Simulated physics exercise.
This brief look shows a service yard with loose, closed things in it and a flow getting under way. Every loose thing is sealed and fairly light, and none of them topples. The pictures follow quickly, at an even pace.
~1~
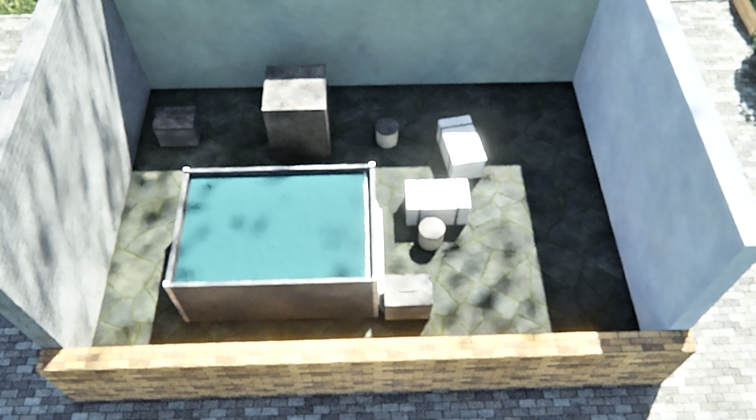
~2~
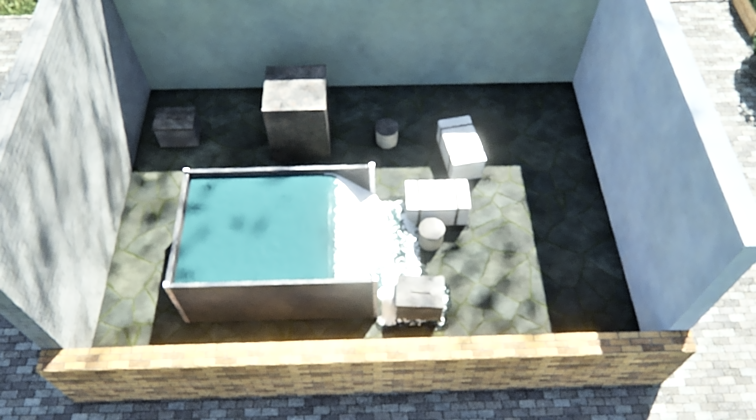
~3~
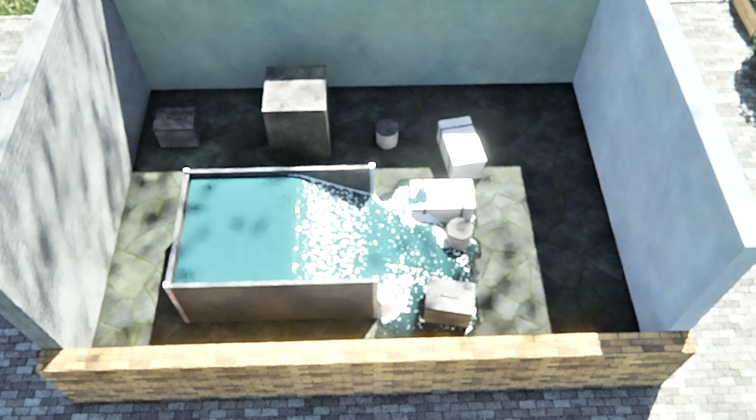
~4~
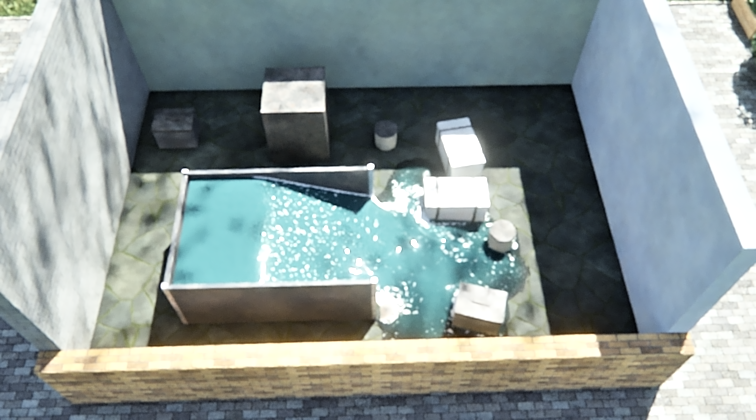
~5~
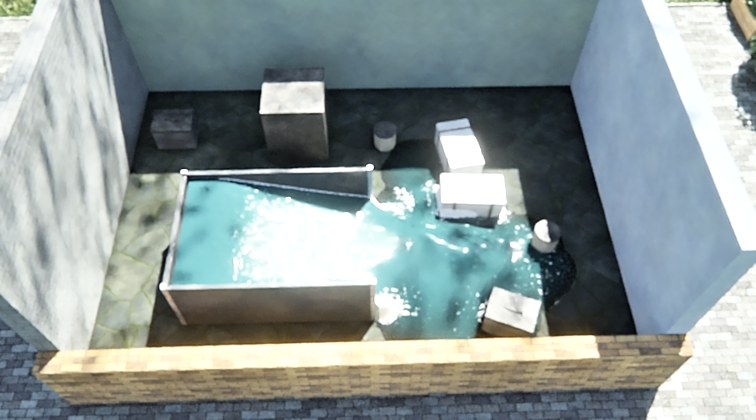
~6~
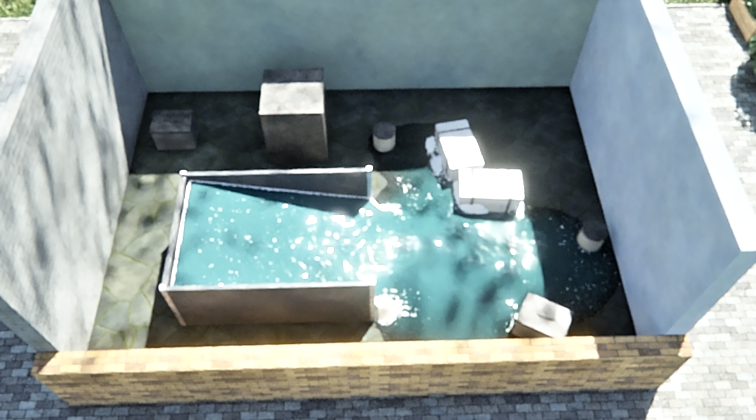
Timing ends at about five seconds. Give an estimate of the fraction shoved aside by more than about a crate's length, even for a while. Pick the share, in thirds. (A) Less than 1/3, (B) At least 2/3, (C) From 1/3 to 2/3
B.
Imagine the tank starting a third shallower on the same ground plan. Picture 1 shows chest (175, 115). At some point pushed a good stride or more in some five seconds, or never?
Fell short.
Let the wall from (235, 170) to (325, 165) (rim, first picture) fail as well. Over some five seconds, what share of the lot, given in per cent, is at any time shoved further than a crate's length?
My figure is about 60 %.
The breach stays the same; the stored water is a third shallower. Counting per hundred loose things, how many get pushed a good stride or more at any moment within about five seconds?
Close to 70 % of the lot.
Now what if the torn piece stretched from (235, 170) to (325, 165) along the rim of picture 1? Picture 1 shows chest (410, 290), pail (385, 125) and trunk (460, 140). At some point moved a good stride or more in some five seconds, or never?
Taking them in order, short of it, covered the distance, covered the distance.
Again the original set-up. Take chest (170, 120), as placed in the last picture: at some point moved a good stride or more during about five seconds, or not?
For this one it's a lesser distance.
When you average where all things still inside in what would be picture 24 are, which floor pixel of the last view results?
About (398, 147).
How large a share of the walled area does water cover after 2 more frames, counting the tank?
My guess is around 45 per cent.
A moment on, 3 of 7 are well off their spots; 1 afloat.
Next, 4 of 7 are well off their spots; 3 afloat.
Later, 4 of 7 are well off their spots; 4 afloat.
In the end, 6 of 7 are well off their spots, and 6 have been at some point; 5 afloat.
